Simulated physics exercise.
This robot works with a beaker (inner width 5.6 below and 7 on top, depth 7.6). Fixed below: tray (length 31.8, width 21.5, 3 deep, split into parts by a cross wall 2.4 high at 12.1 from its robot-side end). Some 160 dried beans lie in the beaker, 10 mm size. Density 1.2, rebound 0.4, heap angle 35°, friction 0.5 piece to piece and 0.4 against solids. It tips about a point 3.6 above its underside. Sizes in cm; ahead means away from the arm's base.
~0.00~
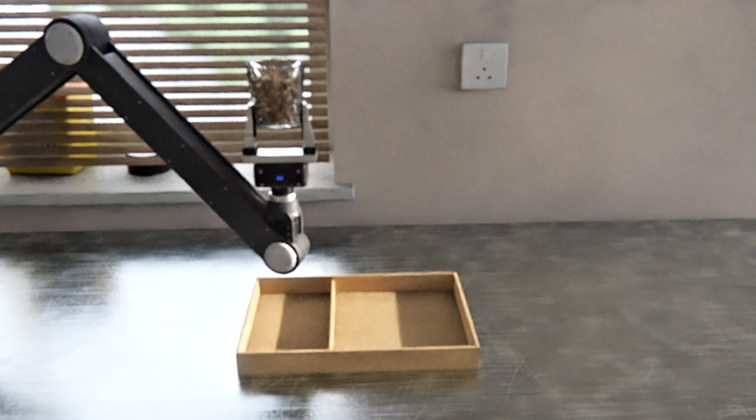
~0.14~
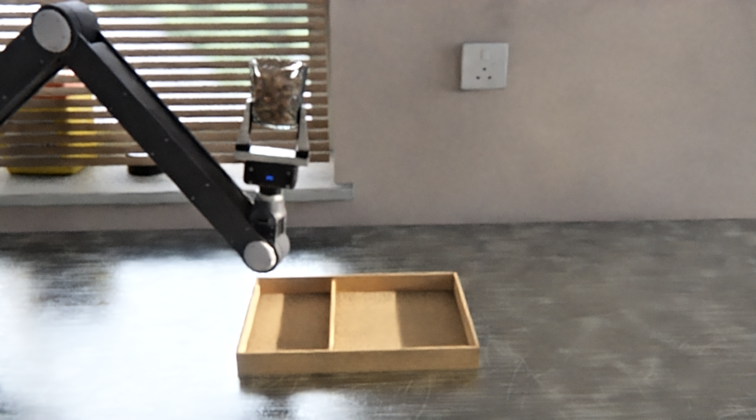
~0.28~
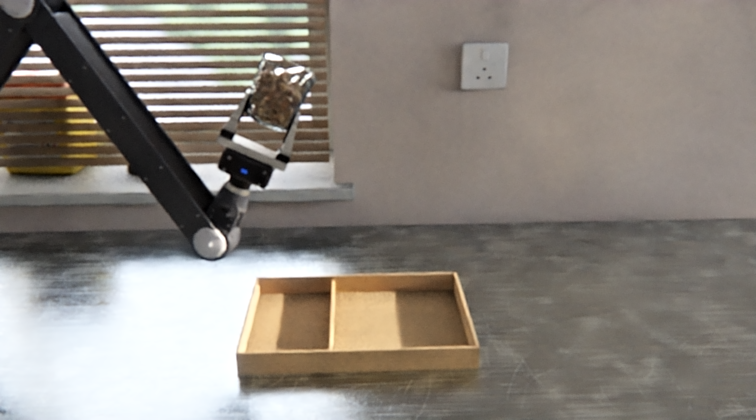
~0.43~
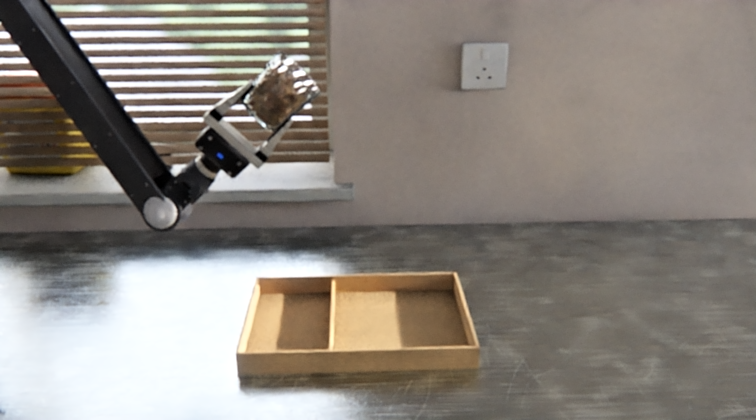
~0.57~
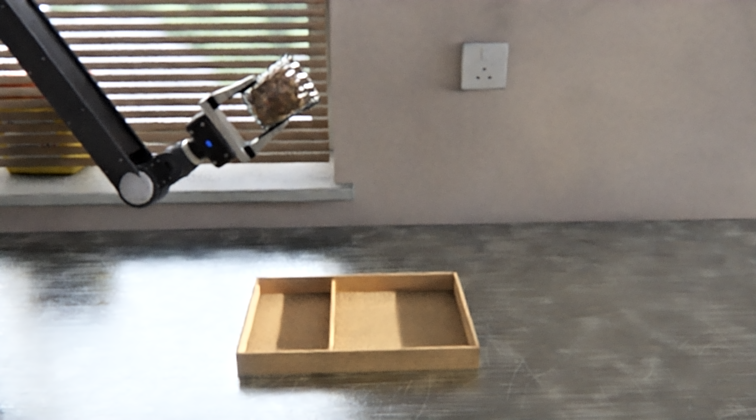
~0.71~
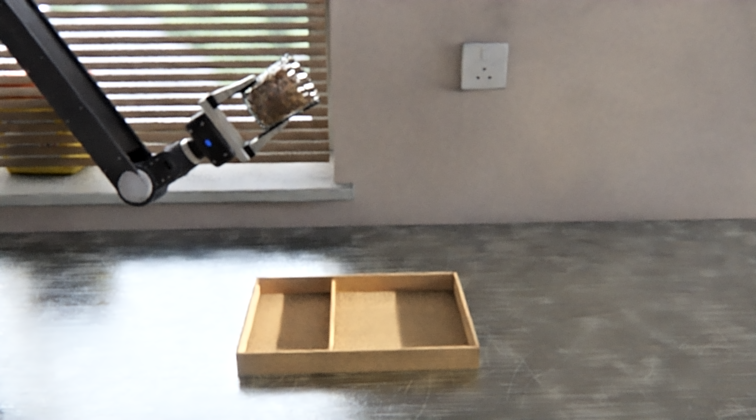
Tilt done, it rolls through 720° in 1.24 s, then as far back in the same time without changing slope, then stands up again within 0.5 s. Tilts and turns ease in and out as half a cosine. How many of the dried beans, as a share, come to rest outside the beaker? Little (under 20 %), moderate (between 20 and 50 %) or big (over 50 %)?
Share outside the beaker: Little (under 20 %).
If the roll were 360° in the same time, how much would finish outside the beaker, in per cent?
In that case some 5 per cent.
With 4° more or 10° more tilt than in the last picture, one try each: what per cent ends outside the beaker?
Some 5 and 15 per cent.
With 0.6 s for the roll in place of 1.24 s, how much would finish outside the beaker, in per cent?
In that case some 0 per cent.
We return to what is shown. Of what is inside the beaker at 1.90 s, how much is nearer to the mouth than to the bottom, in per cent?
Roughly 40 per cent.
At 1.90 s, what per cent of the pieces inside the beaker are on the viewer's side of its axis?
Some 45 per cent.
After 1.90 s, tipped 58°, highest piece 38 above the table; 157 in the beaker.
After 3.09 s, tipped 58°, highest piece 38 above the table; 157 in the beaker.
After 3.89 s, upright, highest piece 39 above the table; 157 in the beaker.
After 4.59 s, upright, highest piece 39 above the table; 157 in the beaker.
At rest, 157 in the beaker. That is 0 % outside the beaker.
